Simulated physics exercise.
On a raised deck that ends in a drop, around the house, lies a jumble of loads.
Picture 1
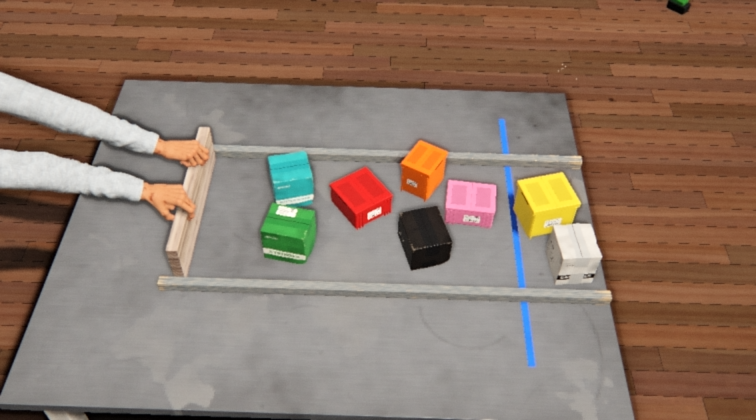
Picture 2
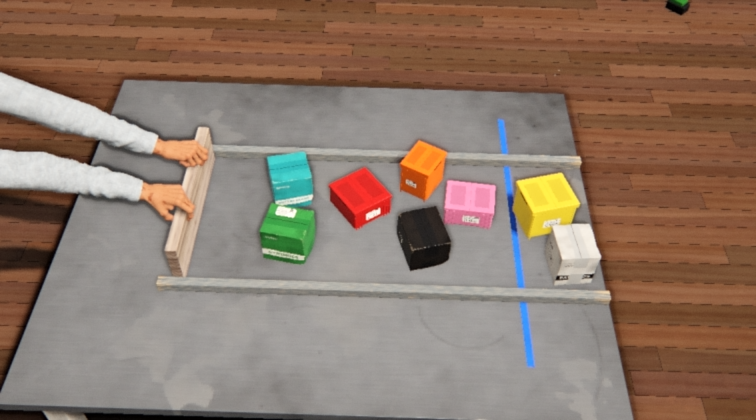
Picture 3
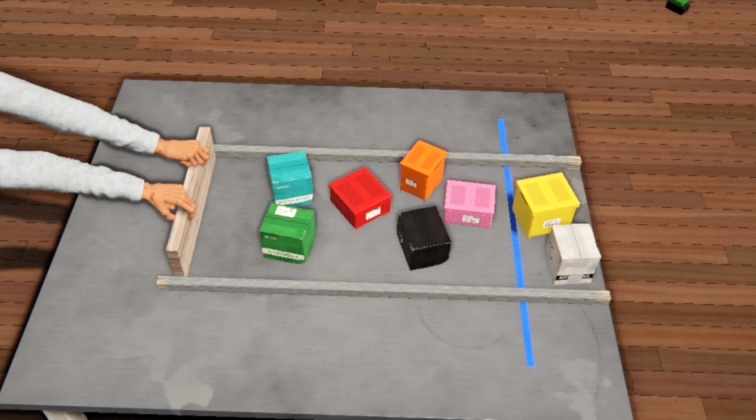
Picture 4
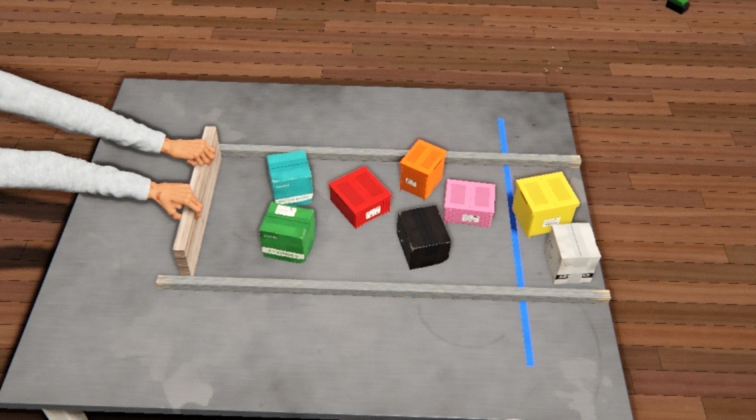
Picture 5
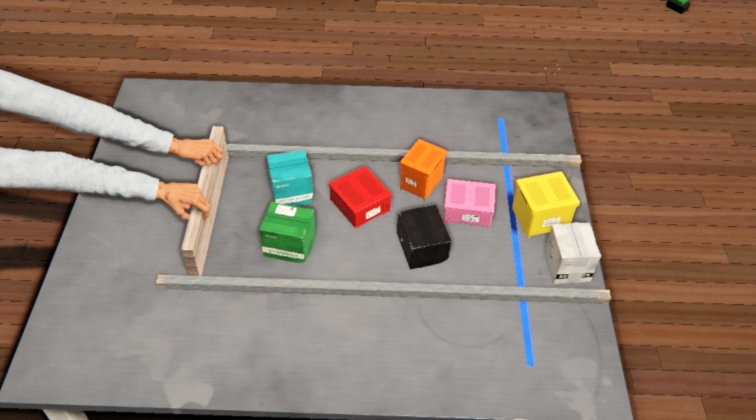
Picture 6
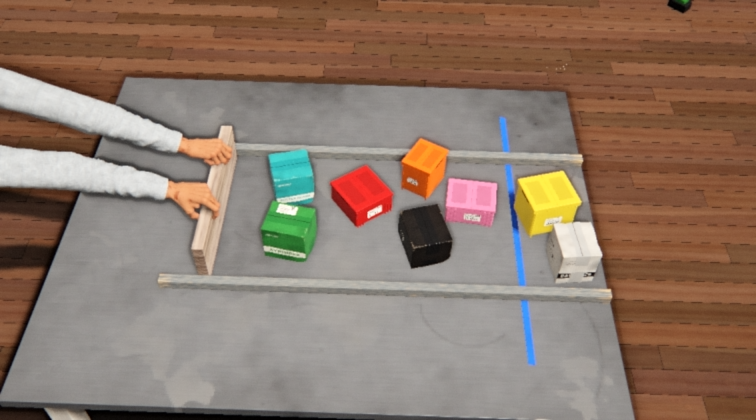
Two hands slide a wooden plank slightly right toward colourful boxes that stay still.
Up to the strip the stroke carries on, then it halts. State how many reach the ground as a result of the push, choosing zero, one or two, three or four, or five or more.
The push is going to send three or four over the edge.
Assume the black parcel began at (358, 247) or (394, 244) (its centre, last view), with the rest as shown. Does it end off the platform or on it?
Place by place, it does not fall; remains up.
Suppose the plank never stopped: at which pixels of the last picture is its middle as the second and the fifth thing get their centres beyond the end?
I'd say close to (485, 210), and after that close to (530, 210).
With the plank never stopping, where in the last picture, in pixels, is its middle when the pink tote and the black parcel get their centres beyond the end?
Near (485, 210) in the first case, near (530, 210) in the other.
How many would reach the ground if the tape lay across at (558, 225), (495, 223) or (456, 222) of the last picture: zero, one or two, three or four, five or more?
In order: Five or over, then three to four, then one to two.
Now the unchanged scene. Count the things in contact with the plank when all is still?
So the total is 2.
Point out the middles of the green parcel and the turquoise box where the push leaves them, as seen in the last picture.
Near (543, 238) and (535, 194).
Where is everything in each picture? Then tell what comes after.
The first frame shows white parcel (572, 254); yellow tote (545, 206); pink tote (470, 204); plank (193, 200); tape (515, 226).
The second frame shows yellow tote (544, 207); turquoise box (291, 181).
The third frame shows pink tote (469, 204); red tote (360, 198).
The fourth frame shows white parcel (571, 254); plank (199, 199).
The fifth frame shows yellow tote (544, 205); orange tote (422, 170).
The sixth frame shows white parcel (573, 253); yellow tote (545, 205); pink tote (470, 203); plank (216, 199); tape (515, 224).
A little later, none off yet; white parcel at rest near (573, 253); yellow tote at rest near (545, 205); pink tote at rest near (470, 203).
Next, none off yet; white parcel at rest near (573, 253); yellow tote moving near (548, 205); pink tote shifted a little near (494, 207).
Later still, none off yet; white parcel at rest near (573, 253); yellow tote tilted well over near (624, 217); pink tote shifted well along near (569, 209).
When it is over, the number that fall off is three or four; down, pink tote, yellow tote and white parcel.
